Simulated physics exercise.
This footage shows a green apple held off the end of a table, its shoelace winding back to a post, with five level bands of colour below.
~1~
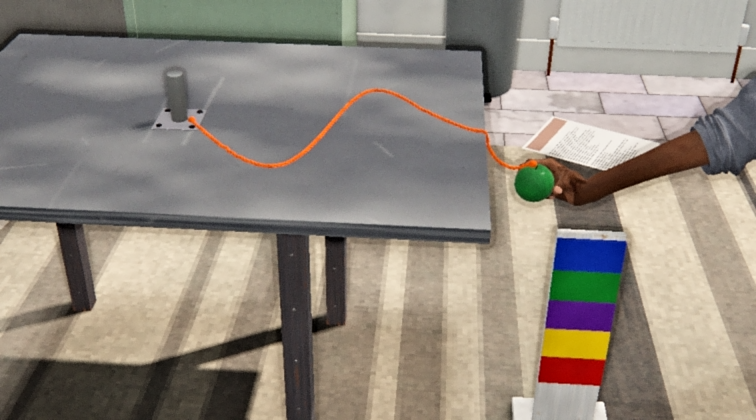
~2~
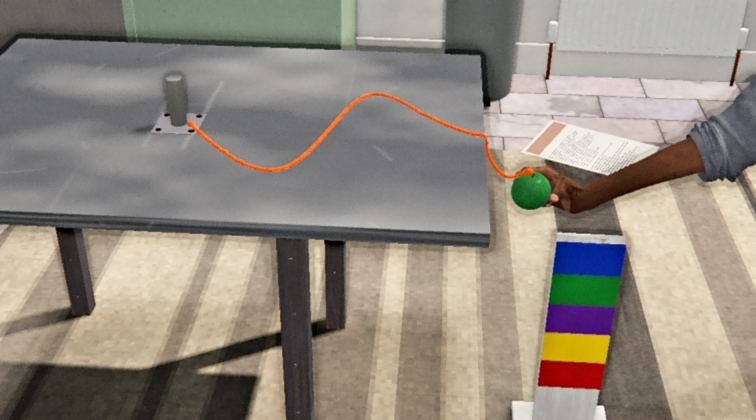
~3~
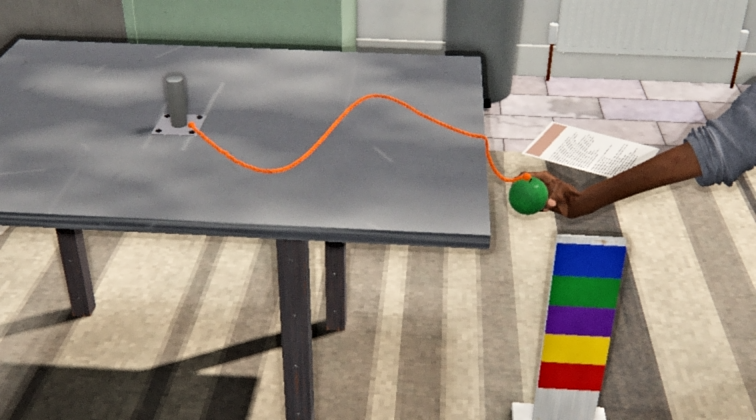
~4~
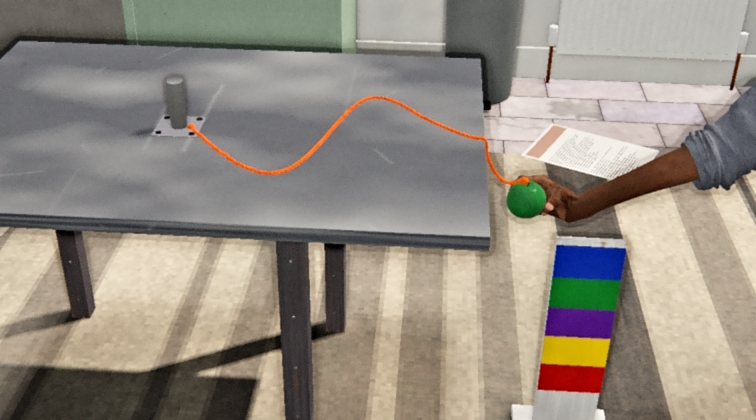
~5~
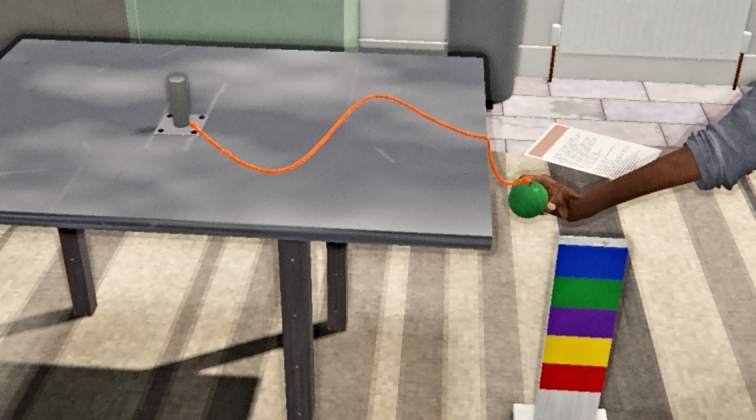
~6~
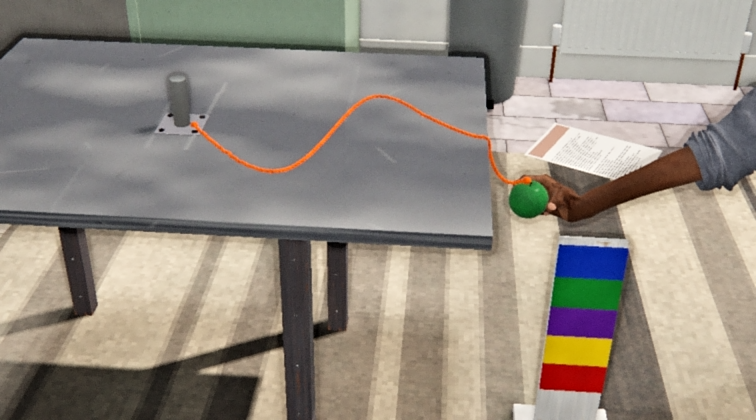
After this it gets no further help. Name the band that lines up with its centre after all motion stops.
Red.
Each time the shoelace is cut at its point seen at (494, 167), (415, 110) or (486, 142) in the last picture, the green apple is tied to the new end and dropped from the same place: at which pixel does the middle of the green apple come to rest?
Taking the tries in order gives (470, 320), (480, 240) and (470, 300).
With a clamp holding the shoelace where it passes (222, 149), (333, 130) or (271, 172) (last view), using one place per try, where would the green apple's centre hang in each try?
Per try (px, approx.): (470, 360), (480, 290), (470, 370).
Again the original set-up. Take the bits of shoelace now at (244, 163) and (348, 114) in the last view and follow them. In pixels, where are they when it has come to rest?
Near (290, 135) and (468, 154).
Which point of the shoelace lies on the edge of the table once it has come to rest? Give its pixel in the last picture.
You'll find it somewhere around (355, 107).
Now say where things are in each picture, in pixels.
Green apple (534, 183); blue (590, 257); green (585, 288); purple (580, 317); yellow (576, 345); red (571, 372), in the first frame.
Green apple (531, 191); shoelace through (212, 143) (287, 167) (335, 123) (386, 96) (454, 128), in the second frame.
Green apple (528, 196), in the third frame.
Green apple (526, 200); shoelace through (212, 146) (287, 170) (335, 126) (387, 99) (455, 132), in the fourth frame.
Green apple (528, 199), in the fifth frame.
Green apple (528, 199); shoelace through (215, 144) (290, 168) (338, 124) (390, 98) (458, 131), in the sixth frame.
Early on, apple near (465, 359); level with yellow.
Midway, apple near (466, 383); level with red.
Finally, apple near (468, 381); level with red. The shoelace holds its middle at red.
